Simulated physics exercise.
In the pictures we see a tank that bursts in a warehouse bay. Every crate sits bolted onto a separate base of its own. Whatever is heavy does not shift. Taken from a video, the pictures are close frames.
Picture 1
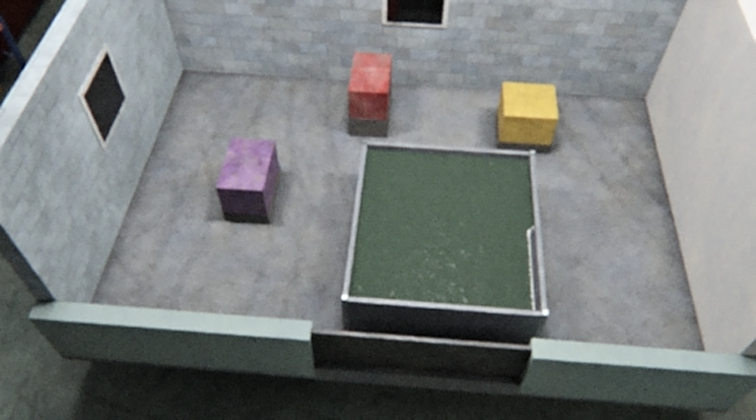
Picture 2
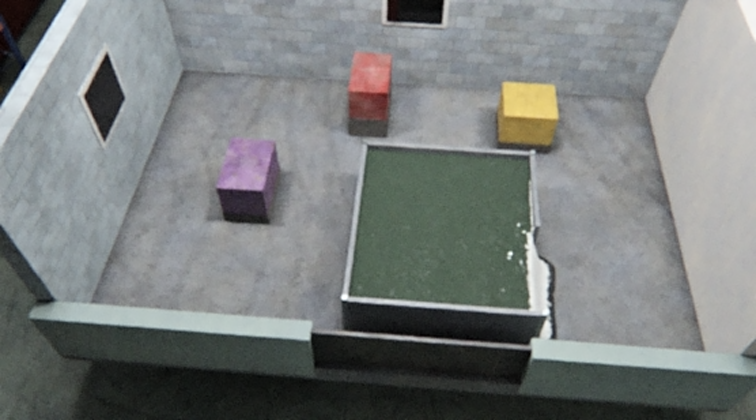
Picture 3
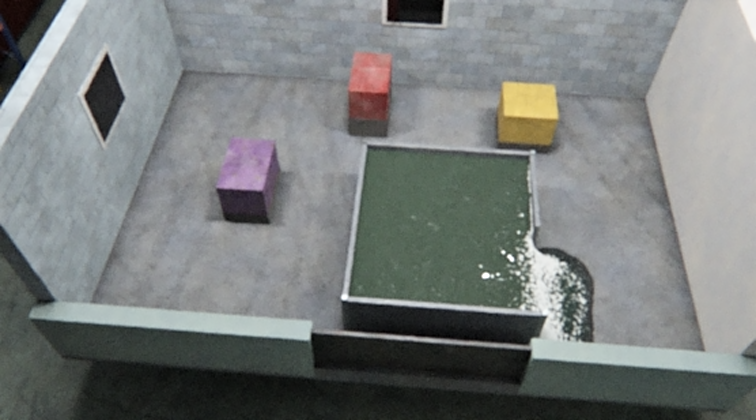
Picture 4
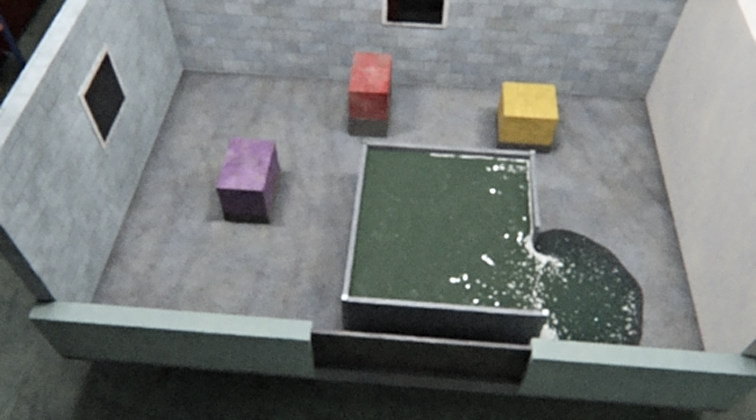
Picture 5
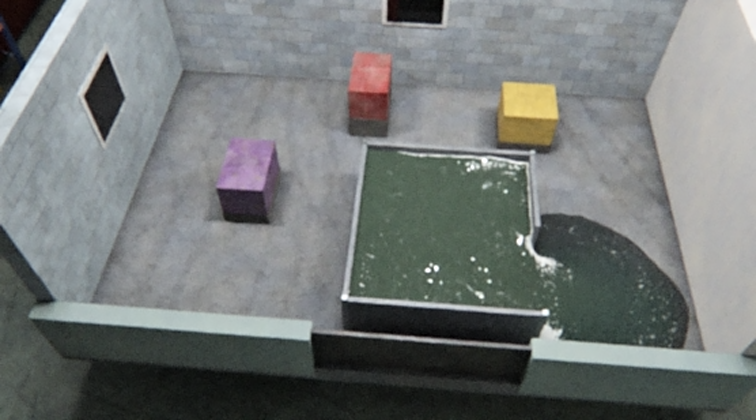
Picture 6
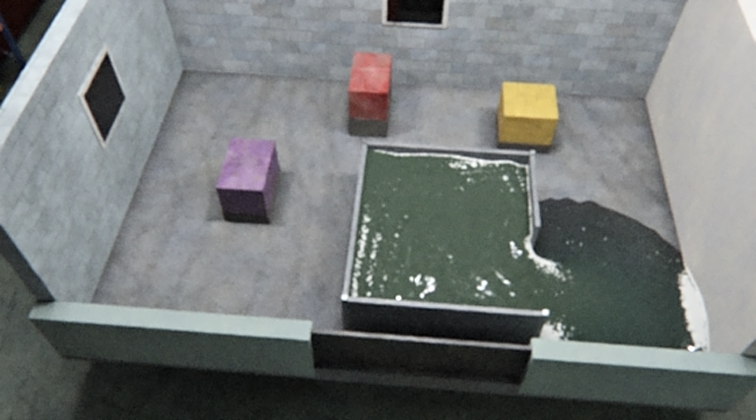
In a warehouse bay, a tank bursts on its right side and dark green water spreads rightward.
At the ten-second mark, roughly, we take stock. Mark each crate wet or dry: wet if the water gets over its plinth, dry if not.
Red crate dry, yellow crate wet, purple crate dry.
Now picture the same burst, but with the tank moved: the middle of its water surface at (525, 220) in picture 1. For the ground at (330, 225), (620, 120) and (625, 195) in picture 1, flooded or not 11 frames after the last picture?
One after the other: No water, awash, awash.
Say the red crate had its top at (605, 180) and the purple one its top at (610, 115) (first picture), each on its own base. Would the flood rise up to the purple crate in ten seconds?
As for the purple one, it is dampened.
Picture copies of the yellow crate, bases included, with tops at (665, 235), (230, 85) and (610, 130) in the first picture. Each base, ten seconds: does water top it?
In the listed order, the first crate gets reached, the second remains untouched, while the third gets reached.
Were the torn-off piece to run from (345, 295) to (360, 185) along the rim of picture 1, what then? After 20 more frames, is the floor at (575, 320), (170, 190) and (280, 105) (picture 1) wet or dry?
Taking the points one after the other, they come out not soaked, inundated and inundated.
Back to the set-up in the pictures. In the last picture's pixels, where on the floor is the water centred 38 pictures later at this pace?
Somewhere near (499, 211).
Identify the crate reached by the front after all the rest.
My guess: The one in purple.
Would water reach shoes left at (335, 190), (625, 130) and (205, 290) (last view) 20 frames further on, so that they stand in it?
Going through them one by one, the first is spared, the second waterlogged and the third spared.
A moment on, water covers 15 % of the floor; the red crate not reached, the yellow crate not reached, the purple crate not reached.
Next, water covers 25 % of the floor; the red crate not reached, the yellow crate water round its plinth, the purple crate not reached.
Then, water covers 45 % of the floor; the red crate water round its plinth, the yellow crate water round its plinth, the purple crate not reached.
Later, water covers 85 % of the floor; the red crate water round its plinth, the yellow crate water round its plinth, the purple crate water round its plinth.
In the end, water covers 100 % of the floor; the red crate stayed above the water, the yellow crate was topped, the purple crate stayed above the water.
